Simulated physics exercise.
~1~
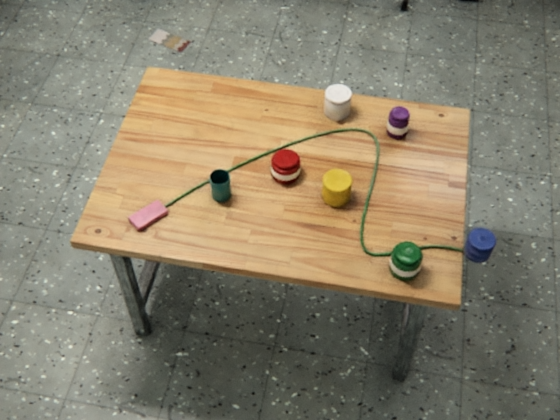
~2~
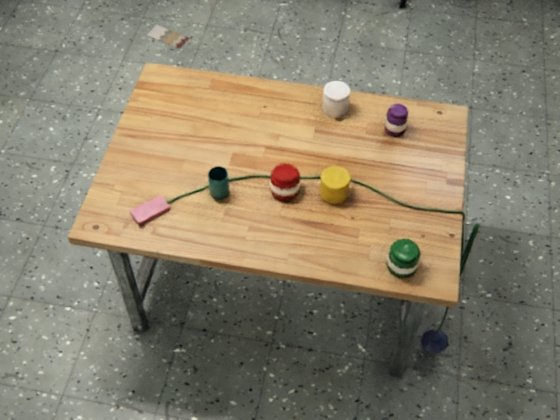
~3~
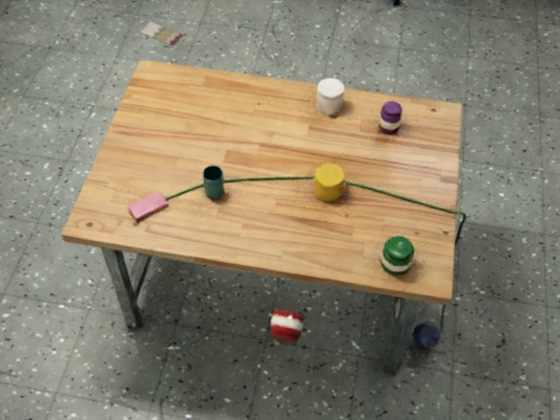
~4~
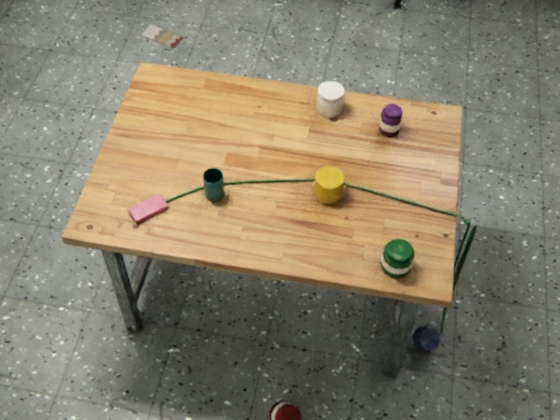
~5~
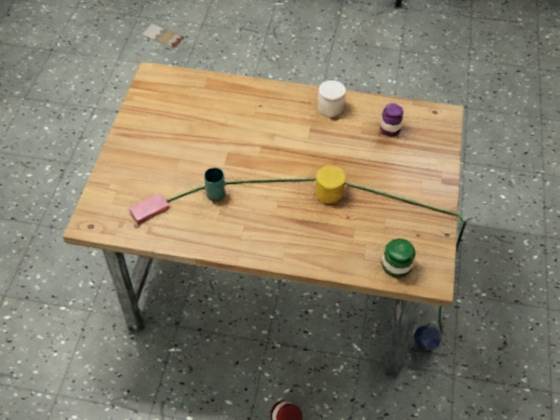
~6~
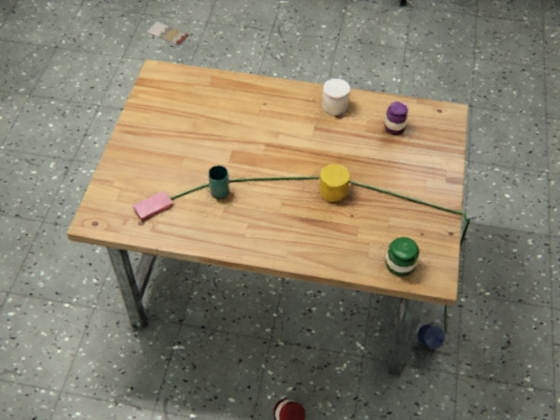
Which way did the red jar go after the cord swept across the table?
The red jar moved down, dropping off the front edge of the table toward the floor.
